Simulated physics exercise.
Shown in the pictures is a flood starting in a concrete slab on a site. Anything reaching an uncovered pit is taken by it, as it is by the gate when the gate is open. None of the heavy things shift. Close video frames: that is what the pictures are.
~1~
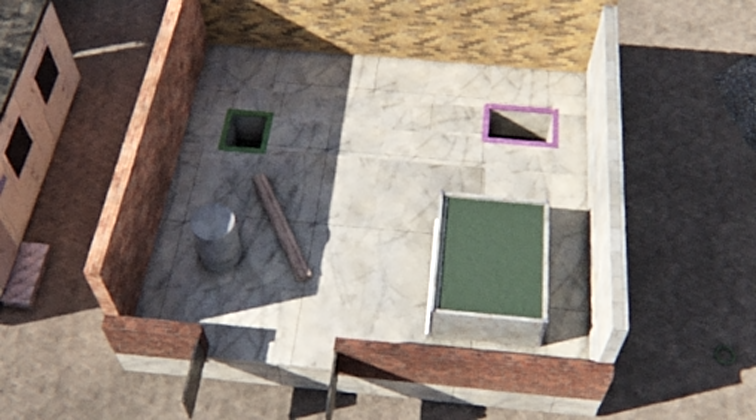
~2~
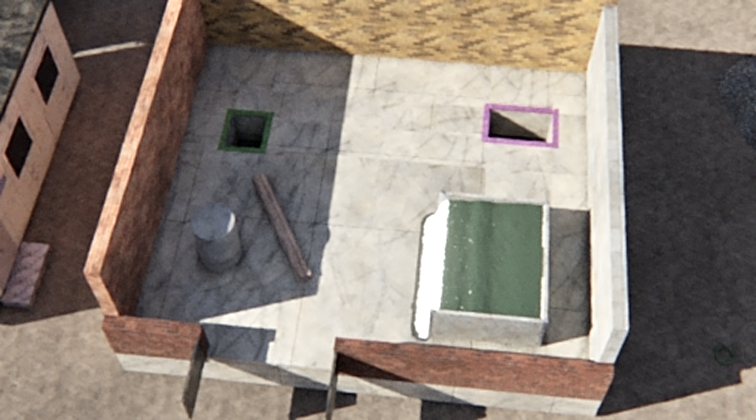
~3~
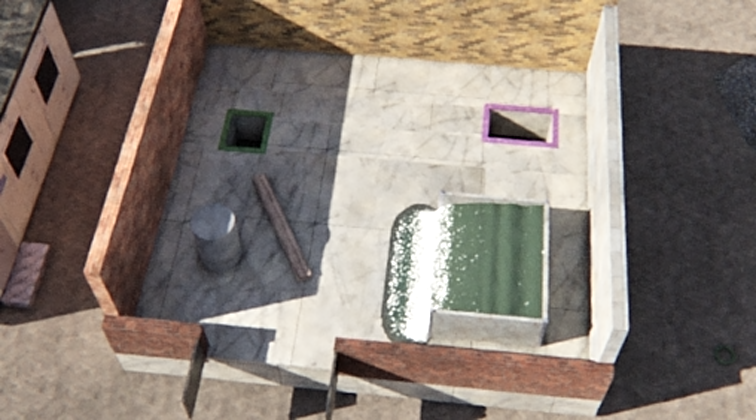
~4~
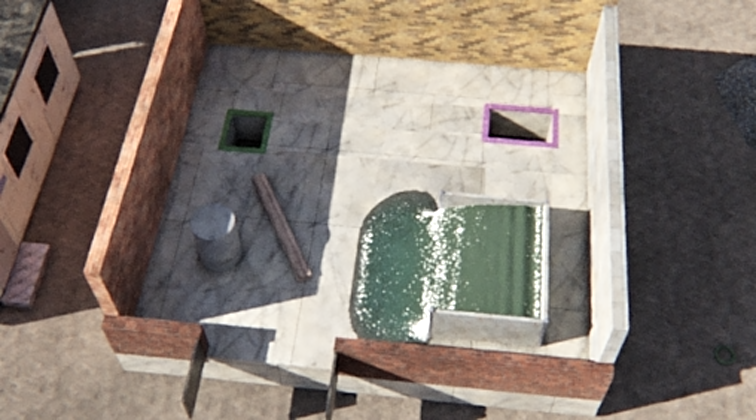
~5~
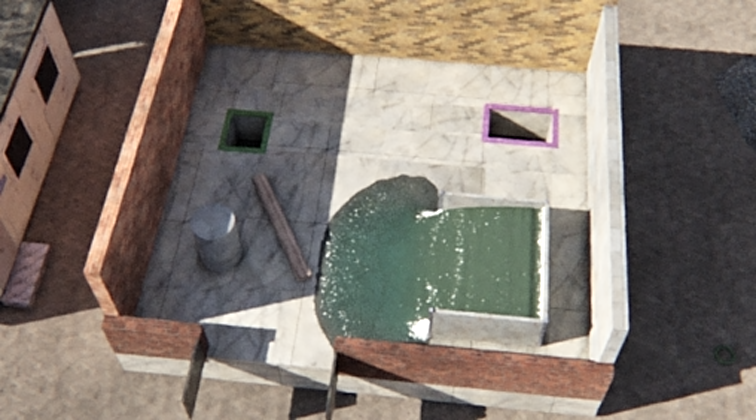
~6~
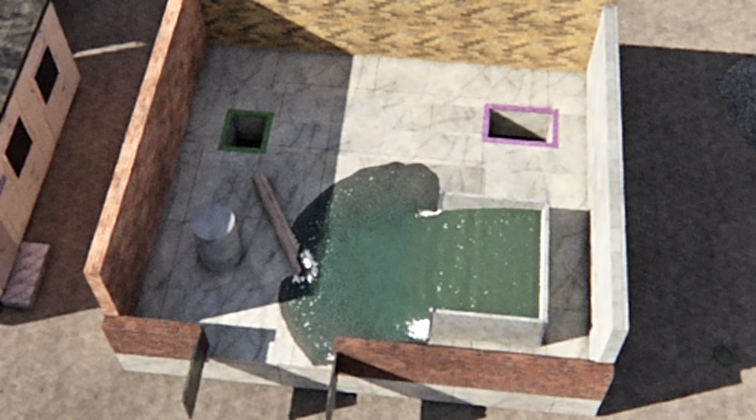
The clip opens on a walled concrete slab with a tank of still green water at the lower right. Water pours from the tank's open left side, foaming white, then spreads leftward across the floor in a widening rounded sheet, reaching the lower end of a leaning-angled beam and splashing there.
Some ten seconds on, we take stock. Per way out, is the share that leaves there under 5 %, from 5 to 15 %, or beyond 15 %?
The gate carries off upward of fifteen per cent; the green pit carries off upward of fifteen per cent; the purple pit carries off beneath five per cent.
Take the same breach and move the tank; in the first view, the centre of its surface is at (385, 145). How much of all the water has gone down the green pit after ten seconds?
Green: 40 %.
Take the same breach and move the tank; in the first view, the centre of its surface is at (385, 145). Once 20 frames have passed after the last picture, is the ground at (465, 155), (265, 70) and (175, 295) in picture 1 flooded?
Checking the three spots, I get high and dry, swamped, swamped.
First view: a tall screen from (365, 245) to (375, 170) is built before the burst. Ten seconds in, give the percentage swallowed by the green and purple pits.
The green pit takes 12 per cent and the purple pit 8 per cent.
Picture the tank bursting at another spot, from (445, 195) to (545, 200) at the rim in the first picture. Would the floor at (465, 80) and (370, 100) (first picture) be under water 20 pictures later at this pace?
Soaked, then soaked.
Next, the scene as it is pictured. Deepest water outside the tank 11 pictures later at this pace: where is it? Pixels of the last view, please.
Deepest spot: Around (140, 337).
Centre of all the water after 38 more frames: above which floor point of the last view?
The water centres close to (300, 194).
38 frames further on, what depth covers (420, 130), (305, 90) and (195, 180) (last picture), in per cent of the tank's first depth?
Some 0, 6 and 6 in a hundred.
A moment on, water covers 45 % of the floor; the gate 1 %, the green pit 0 %, the purple pit 0 %.
Next, water covers 50 % of the floor; the gate 4 %, the green pit 3 %, the purple pit 0 %.
Then, water covers 60 % of the floor; the gate 8 %, the green pit 8 %, the purple pit 0 %.
Later, water covers 65 % of the floor; the gate 15 %, the green pit 18 %, the purple pit 0 %.
In the end, water covers 85 % of the floor; the gate 22 %, the green pit 25 %, the purple pit 2 %.
